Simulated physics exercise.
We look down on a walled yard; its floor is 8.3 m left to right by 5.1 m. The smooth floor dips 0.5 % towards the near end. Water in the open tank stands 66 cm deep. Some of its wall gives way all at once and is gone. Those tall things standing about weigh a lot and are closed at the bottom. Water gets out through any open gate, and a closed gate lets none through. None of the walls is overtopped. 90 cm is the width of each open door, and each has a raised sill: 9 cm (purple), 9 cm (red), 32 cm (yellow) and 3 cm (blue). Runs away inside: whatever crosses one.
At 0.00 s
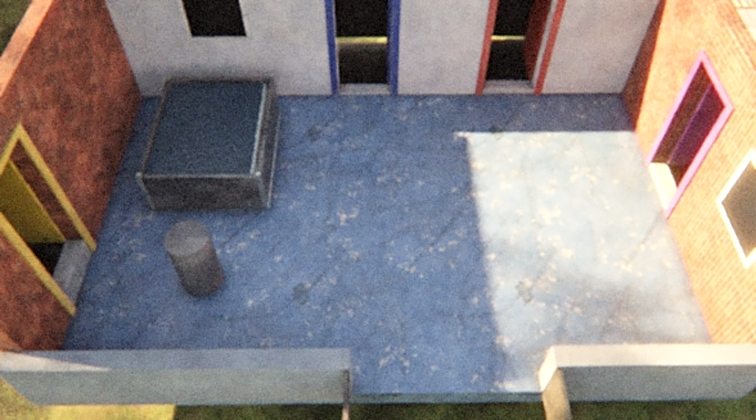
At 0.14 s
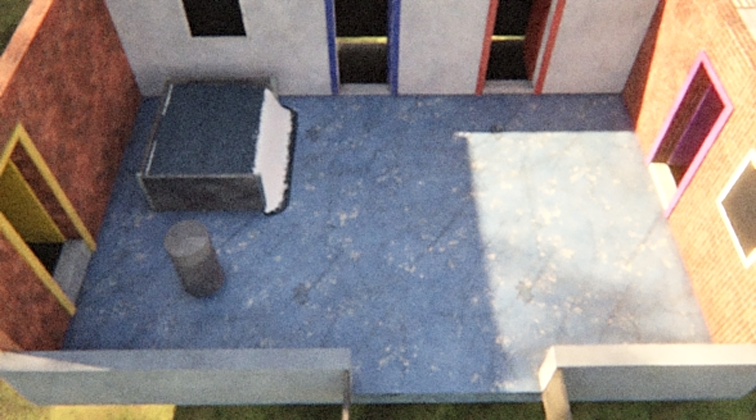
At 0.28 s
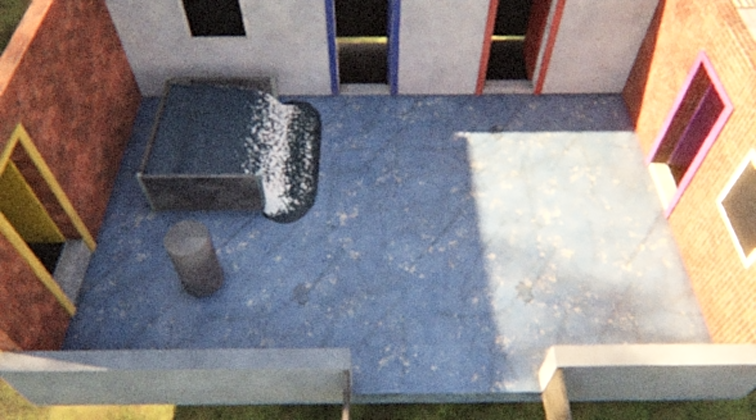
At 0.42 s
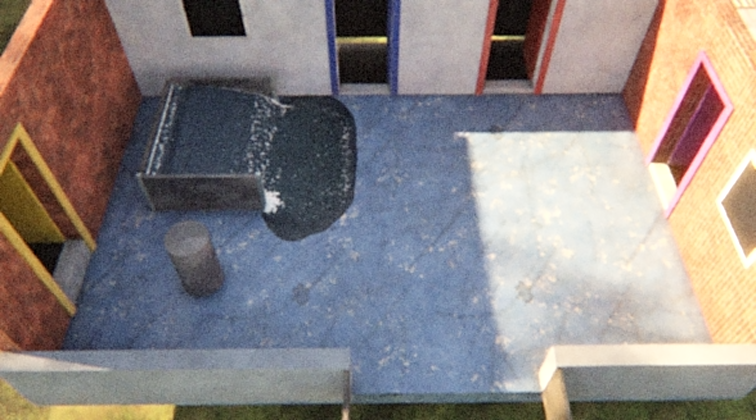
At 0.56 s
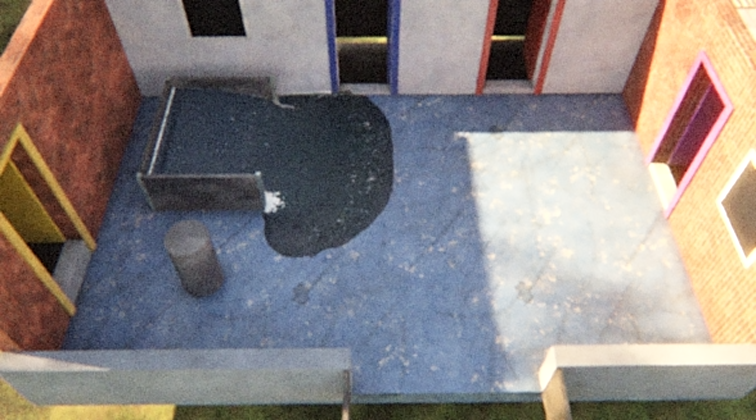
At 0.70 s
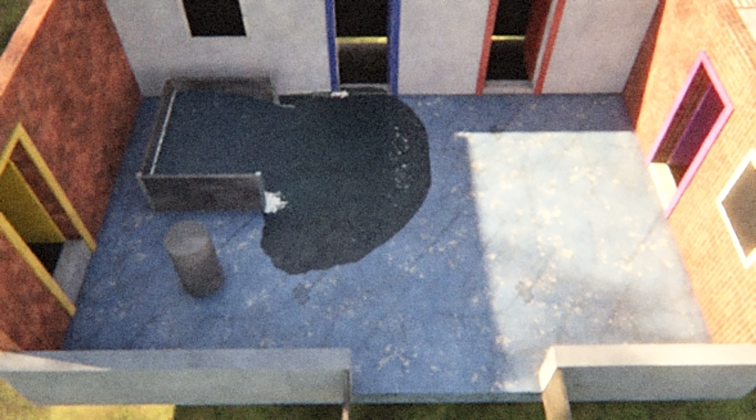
In a walled yard with a blue floor, an open tank stands full of water near a short cylinder until its right side vanishes, and dark water pours out, spreading rightward and toward the near side in a widening, rounded pool.
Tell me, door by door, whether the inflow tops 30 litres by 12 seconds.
At the purple door it tops it; at the red door it falls short; at the yellow door it falls short; at the blue door it tops it.
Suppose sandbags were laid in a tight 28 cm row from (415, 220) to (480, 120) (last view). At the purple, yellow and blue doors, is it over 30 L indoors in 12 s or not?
At the purple door the limit is not reached, at the yellow door it is not reached, and at the blue door it is exceeded.
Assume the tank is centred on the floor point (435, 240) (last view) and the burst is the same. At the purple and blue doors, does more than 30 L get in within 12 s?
Well, purple ends up beyond the mark and blue ends up inside the mark.
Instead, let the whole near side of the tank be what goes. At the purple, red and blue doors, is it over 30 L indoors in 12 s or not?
So purple ends up short of it, red short of it, blue short of it.
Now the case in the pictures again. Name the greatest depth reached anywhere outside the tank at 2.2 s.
Roughly 30 cm.
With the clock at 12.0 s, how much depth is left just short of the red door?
I'd put it near 3.0 cm.
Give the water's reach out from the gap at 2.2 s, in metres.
Around 6.2 metres.
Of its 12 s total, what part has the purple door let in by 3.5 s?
About 65%.
After 1.4 s water covers 40 % of the floor and is deepest (23 cm) near (280, 176); purple door not reached, red door 4 cm at the sill, 0 L in, yellow door not reached, blue door 11 cm at the sill, 11 L in.
After 2.2 s water covers 60 % of the floor and is deepest (30 cm) near (625, 101); purple door 6 cm at the sill, 6 L in, red door 10 cm at the sill, 0 L in, yellow door not reached, blue door 9 cm at the sill, 38 L in.
After 3.5 s water covers 70 % of the floor and is deepest (32 cm) near (719, 357); purple door 18 cm at the sill, 71 L in, red door 7 cm at the sill, 0 L in, yellow door not reached, blue door 7 cm at the sill, 61 L in.
After 7.0 s water covers 70 % of the floor and is deepest (14 cm) near (724, 370); purple door 7 cm at the sill, 106 L in, red door 6 cm at the sill, 0 L in, yellow door not reached, blue door 3 cm at the sill, 72 L in.
After 12.0 s water covers 95 % of the floor and is deepest (10 cm) near (52, 377); purple door 5 cm at the sill, 106 L in, red door 3 cm at the sill, 0 L in, yellow door 6 cm at the sill, 0 L in, blue door 4 cm at the sill, 73 L in.
